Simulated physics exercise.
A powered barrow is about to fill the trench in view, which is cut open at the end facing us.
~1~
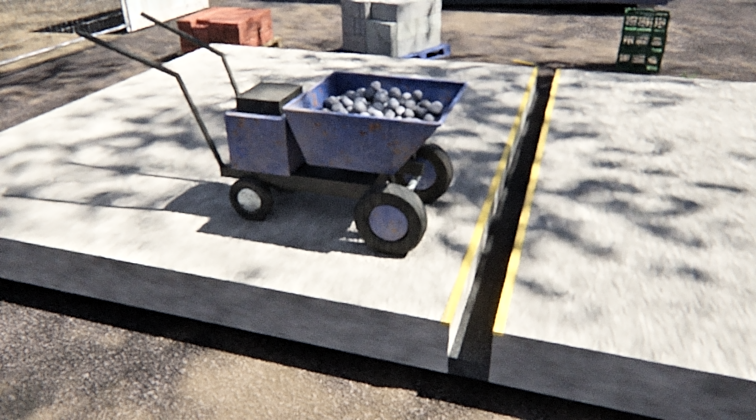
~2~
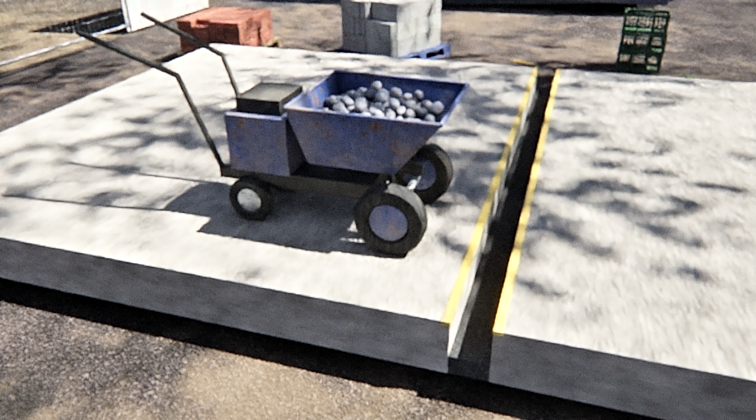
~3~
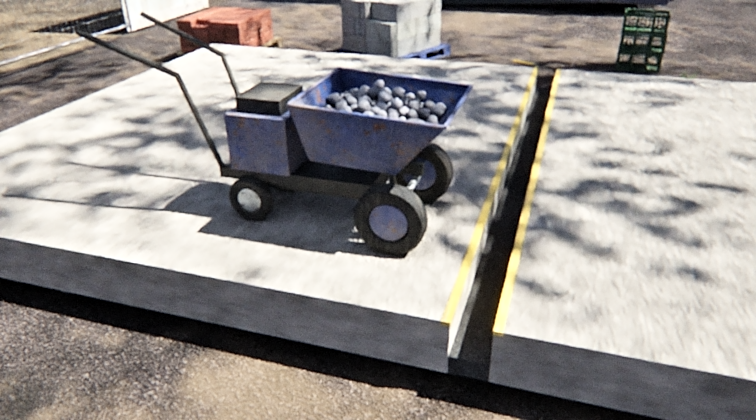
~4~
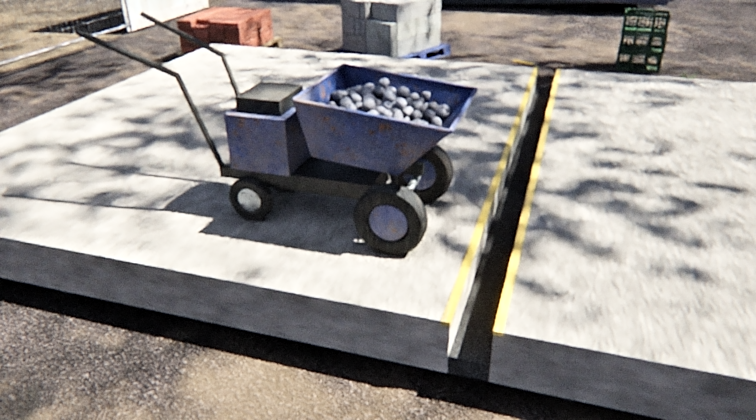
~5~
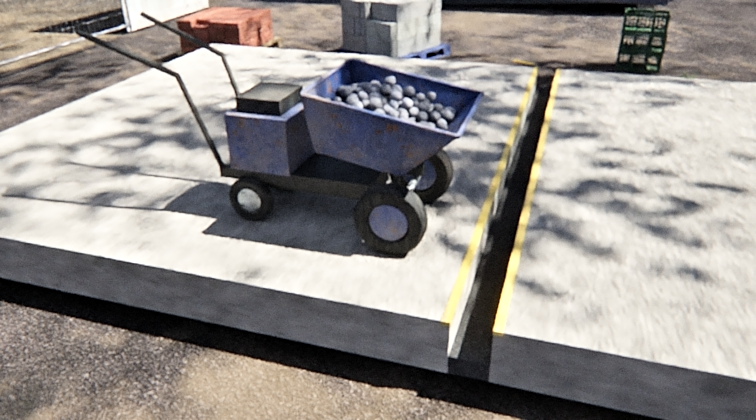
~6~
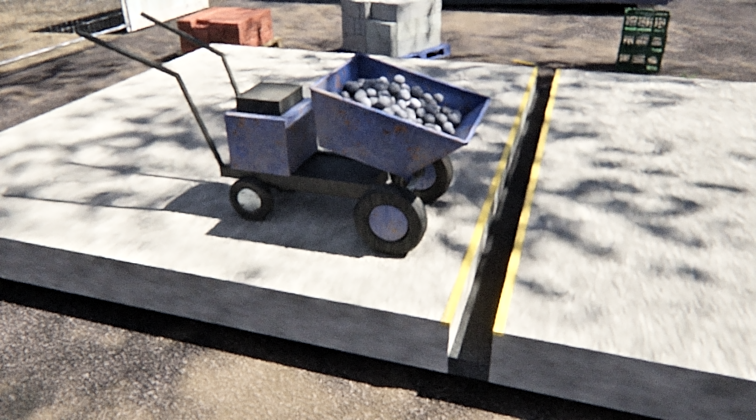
A blue barrow's skip, loaded with round grey cobbles, tilts slightly rightward beside a narrow trench.
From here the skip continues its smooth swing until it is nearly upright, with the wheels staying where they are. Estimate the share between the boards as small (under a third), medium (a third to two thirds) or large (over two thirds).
It is small.
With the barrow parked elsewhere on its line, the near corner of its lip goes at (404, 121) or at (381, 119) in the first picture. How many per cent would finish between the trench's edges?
First some 70, then 60 per cent.
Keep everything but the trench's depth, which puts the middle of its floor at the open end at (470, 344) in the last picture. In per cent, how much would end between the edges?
Estimated share: Approx. 0 per cent.
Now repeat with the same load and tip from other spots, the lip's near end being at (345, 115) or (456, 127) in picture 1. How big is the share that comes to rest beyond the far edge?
In turn, around 0 per cent and 80 per cent.
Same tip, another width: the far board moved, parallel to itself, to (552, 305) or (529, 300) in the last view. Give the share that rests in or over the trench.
Roughly 90 per cent, and 60 per cent.
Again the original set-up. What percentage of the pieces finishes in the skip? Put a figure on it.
My estimate is about 25 per cent.
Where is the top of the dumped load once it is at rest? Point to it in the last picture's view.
Near (540, 221).
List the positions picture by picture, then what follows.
Lip of the skip at (439, 125), level; top of the load at (369, 109), round cobbles; first edge of the trench at (458, 288); far edge at (506, 296), the trench under half as wide as the skip, and about as deep as wide, in the first picture.
Lip of the skip at (440, 126), level; top of the load at (369, 109), in the second picture.
Lip of the skip at (444, 128), tipped barely; top of the load at (372, 107), in the third picture.
Lip of the skip at (450, 132), tipped a little; top of the load at (369, 101), in the fourth picture.
Lip of the skip at (457, 137), tipped a little; top of the load at (366, 107), in the fifth picture.
Lip of the skip at (466, 144), tipped a little; top of the load at (373, 105); first edge of the trench at (458, 288); far edge at (506, 296), in the sixth picture.
Soon, skip tipped well over; all in the skip.
A while on, skip tipped steeply; most in the skip; a small part beyond it; a stray few falling.
Towards the end, skip tipped right over; about a quarter in the skip; a stray few in or heaped over the trench; about two thirds beyond it.
Finally, skip tipped right over; about a quarter in the skip; a stray few in or heaped over the trench; about two thirds beyond it.
